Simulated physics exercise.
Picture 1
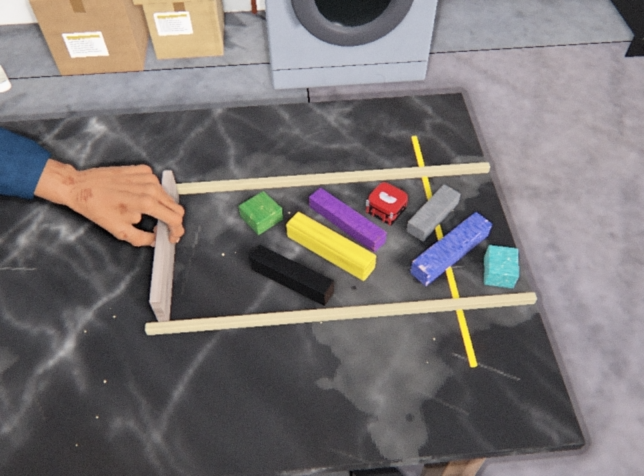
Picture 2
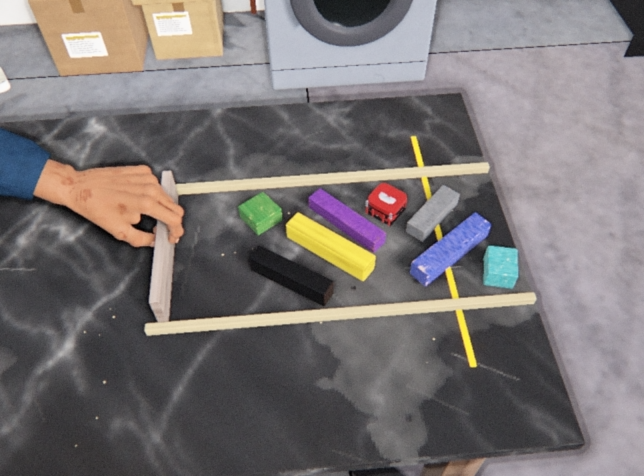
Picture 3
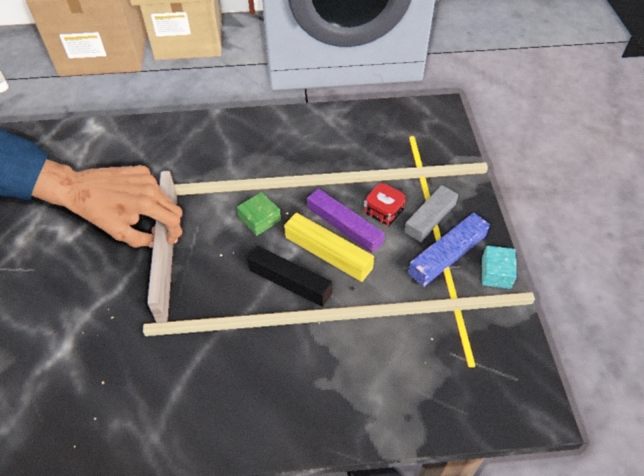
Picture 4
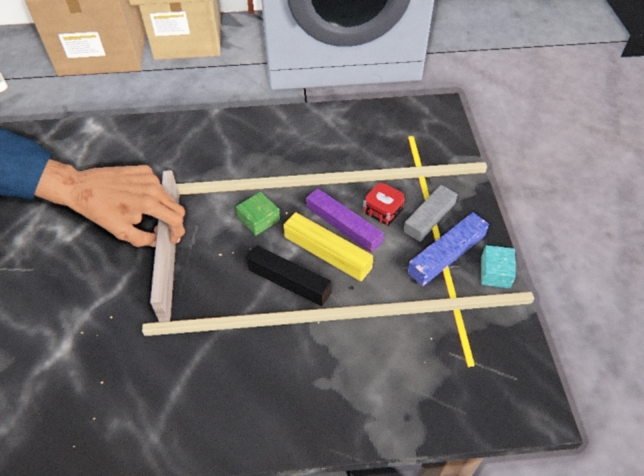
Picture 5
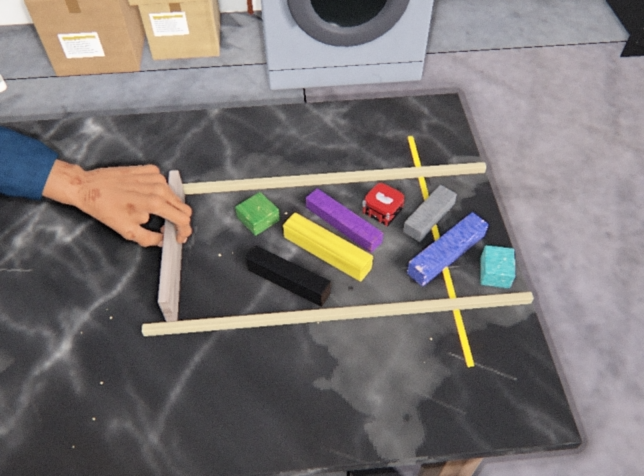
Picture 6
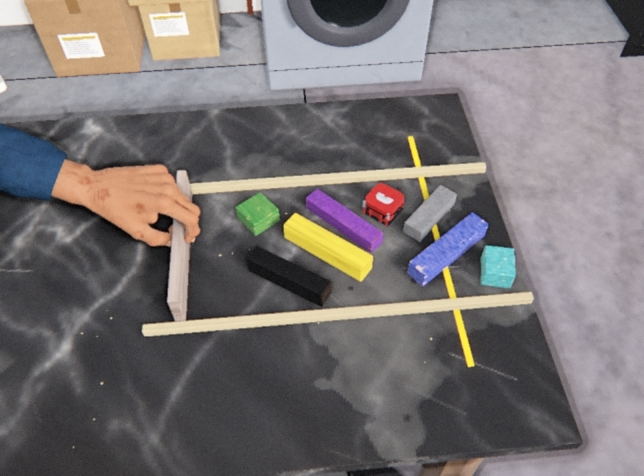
A hand slides an upright board slightly right between two rails toward scattered colored blocks.
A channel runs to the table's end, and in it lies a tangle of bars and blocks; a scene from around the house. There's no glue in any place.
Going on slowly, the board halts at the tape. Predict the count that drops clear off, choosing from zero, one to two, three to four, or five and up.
The count is three to four.
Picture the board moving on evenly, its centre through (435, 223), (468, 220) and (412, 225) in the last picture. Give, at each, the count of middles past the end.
First 3, then 5, then 0.
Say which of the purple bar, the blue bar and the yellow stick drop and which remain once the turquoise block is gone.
Well, the purple bar is left in place, the blue bar topples off and the yellow stick is left in place.
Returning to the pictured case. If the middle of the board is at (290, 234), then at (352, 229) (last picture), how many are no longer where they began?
At the first spot 4, then 7.
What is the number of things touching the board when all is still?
The answer is 3.
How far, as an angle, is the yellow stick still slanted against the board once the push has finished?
It sits some 40° out of line.
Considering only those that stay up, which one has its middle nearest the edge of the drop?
That's the red case.
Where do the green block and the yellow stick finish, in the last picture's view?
Taking them in turn, first comes (445, 198), then (478, 240).
A little later, none off yet; turquoise block at rest near (498, 267); blue bar at rest near (448, 248); grey bar at rest near (430, 213).
Next, none off yet; turquoise block at rest near (498, 267); blue bar moving near (454, 246); grey bar at rest near (430, 213).
Later still, none off yet; turquoise block moving near (503, 267); blue bar shifted about its own width near (496, 225); grey bar shifted about its own width near (481, 205).
When it is over, the number that fall off is three or four; down, grey bar, blue bar and turquoise block.
